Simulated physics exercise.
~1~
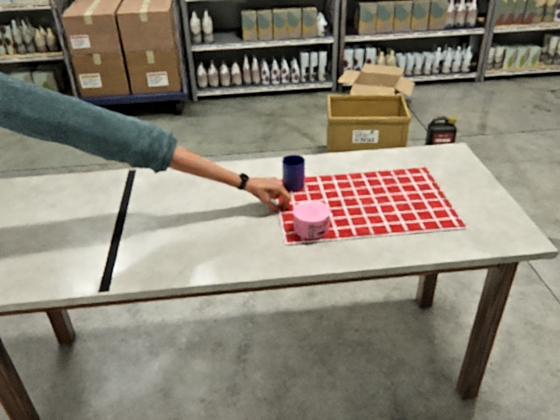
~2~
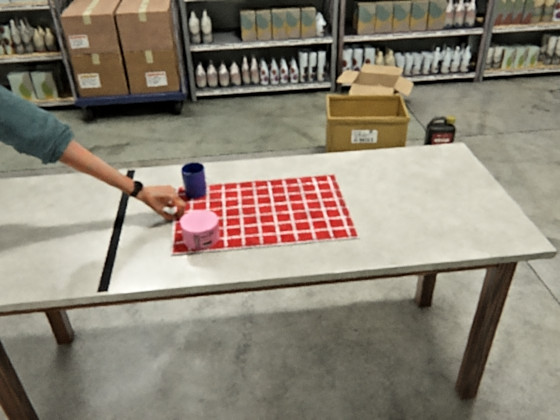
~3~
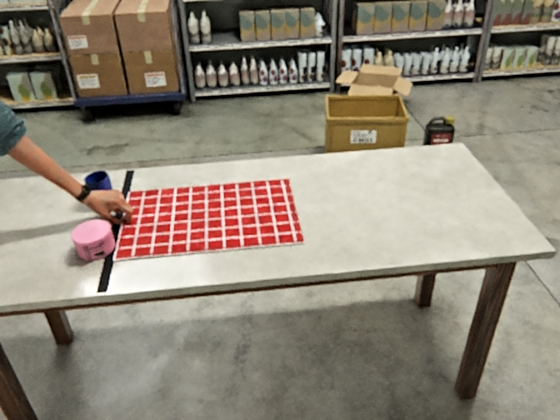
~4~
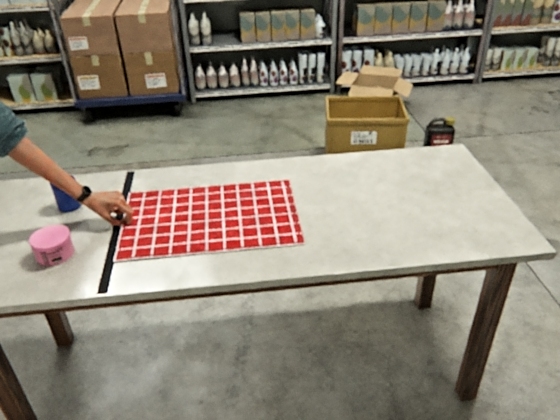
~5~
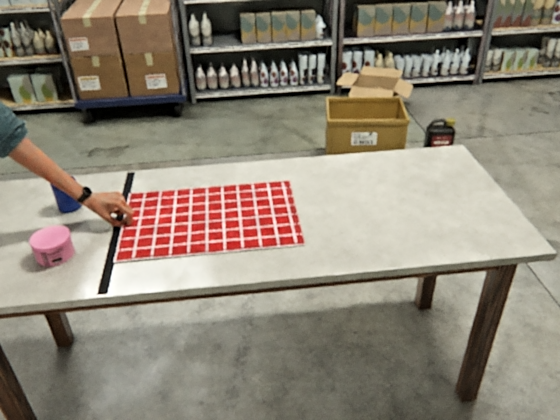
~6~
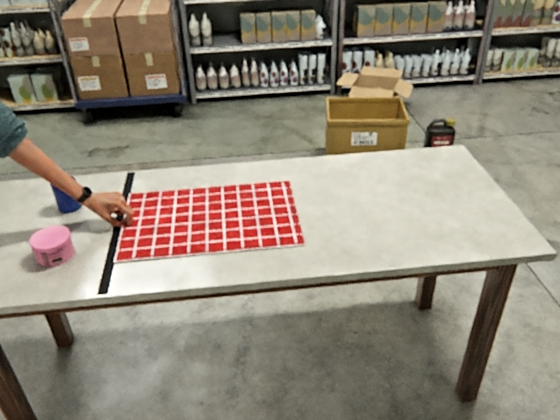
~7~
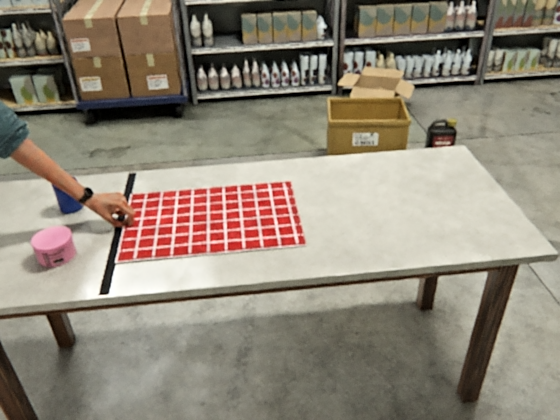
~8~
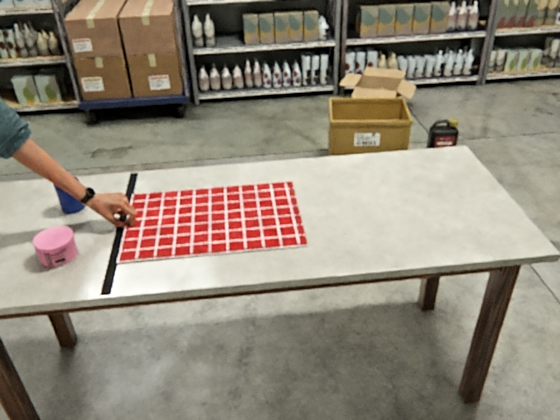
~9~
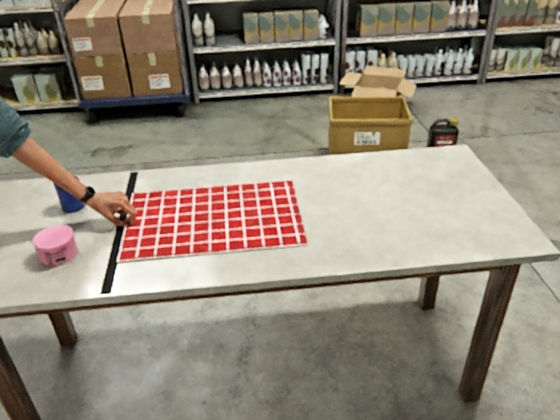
A hand pulls a red mat left to black tape, and the mug and tub slide off.
